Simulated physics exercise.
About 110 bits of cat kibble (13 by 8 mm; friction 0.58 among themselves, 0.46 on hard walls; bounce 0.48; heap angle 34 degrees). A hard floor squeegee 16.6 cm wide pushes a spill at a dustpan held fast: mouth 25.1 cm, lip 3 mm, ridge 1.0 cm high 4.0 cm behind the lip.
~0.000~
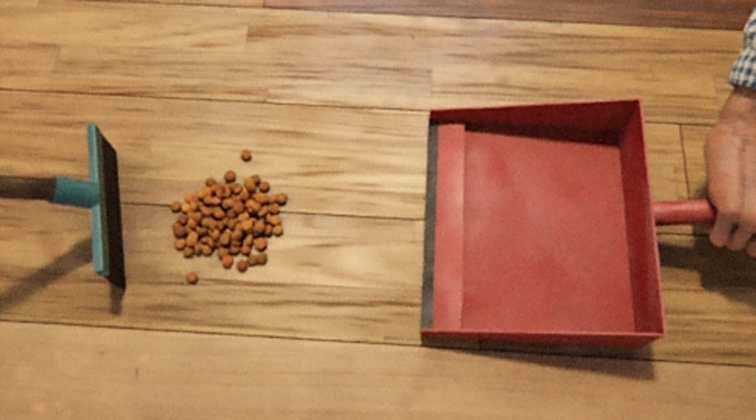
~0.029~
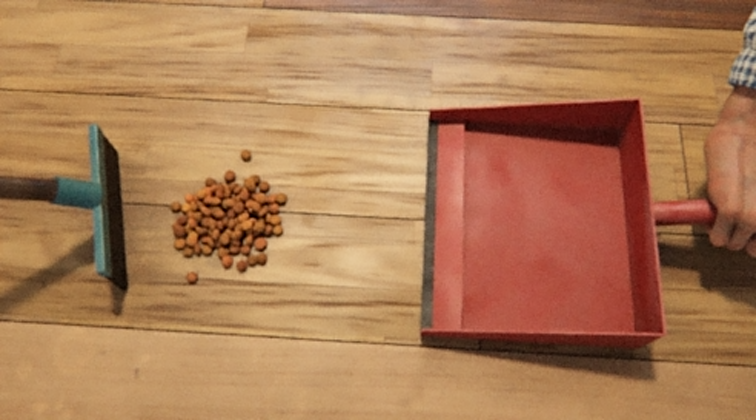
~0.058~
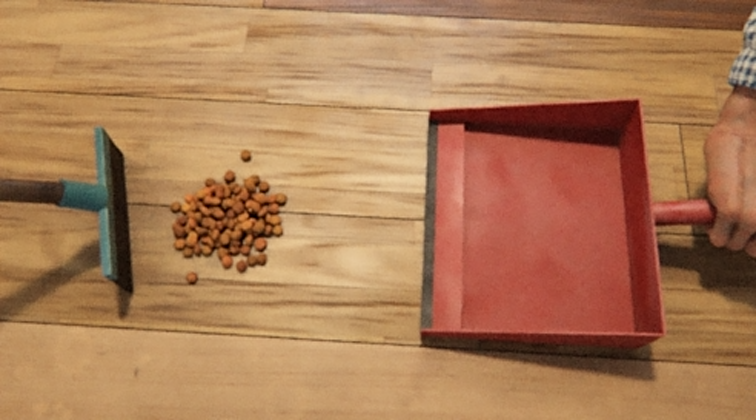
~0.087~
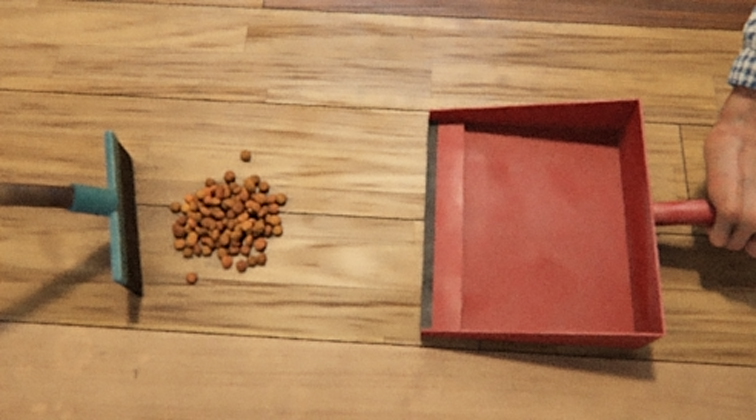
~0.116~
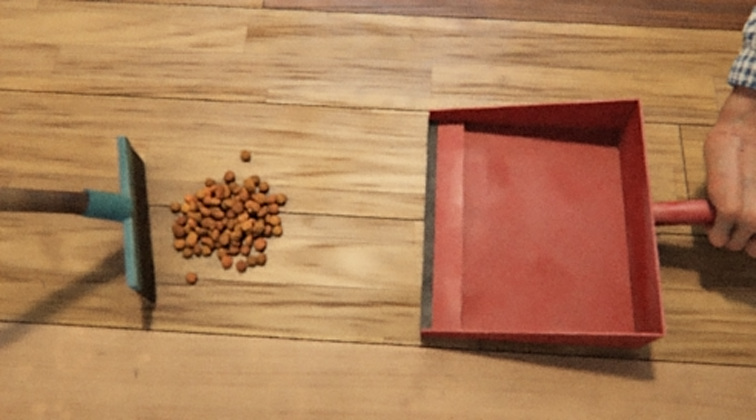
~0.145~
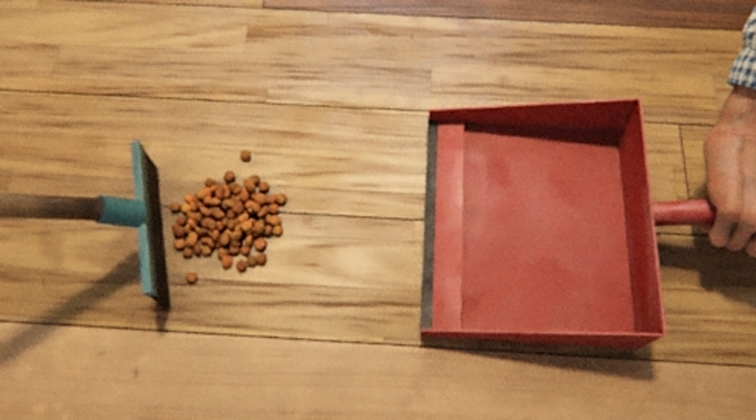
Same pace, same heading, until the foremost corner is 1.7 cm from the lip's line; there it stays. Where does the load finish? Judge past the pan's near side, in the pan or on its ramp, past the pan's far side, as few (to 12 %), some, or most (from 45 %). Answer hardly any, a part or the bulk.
Past the pan's near side: Hardly any; in the pan or on its ramp: Hardly any; past the pan's far side: Hardly any.
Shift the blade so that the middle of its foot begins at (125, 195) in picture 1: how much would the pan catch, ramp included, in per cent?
Some 0 per cent.
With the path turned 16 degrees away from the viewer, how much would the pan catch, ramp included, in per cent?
Then about 15 per cent.
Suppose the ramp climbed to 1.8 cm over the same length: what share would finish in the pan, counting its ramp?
In that case some 0 per cent.
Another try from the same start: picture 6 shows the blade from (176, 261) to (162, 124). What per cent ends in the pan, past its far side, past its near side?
Pan 25, far 10, near 0.
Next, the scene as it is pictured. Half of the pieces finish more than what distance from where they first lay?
Roughly 14 cm.
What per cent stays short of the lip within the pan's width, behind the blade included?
About 95 per cent.
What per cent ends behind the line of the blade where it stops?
Roughly 50 per cent.
Then, at 0.37 s, middle of the blade 16 cm from the lip; 0 % over the lip, far side 0 %, near side 0 %.
After 0.53 s, middle of the blade 8 cm from the lip; 0 % over the lip, far side 0 %, near side 0 %.
Then, at 0.80 s, middle of the blade 4 cm from the lip; 0 % over the lip, far side 0 %, near side 5 %.
By 1.1 s all is still; near side 5 %, pan 0 %, far side 0 %, in front of the lip or behind the blade 95 %.
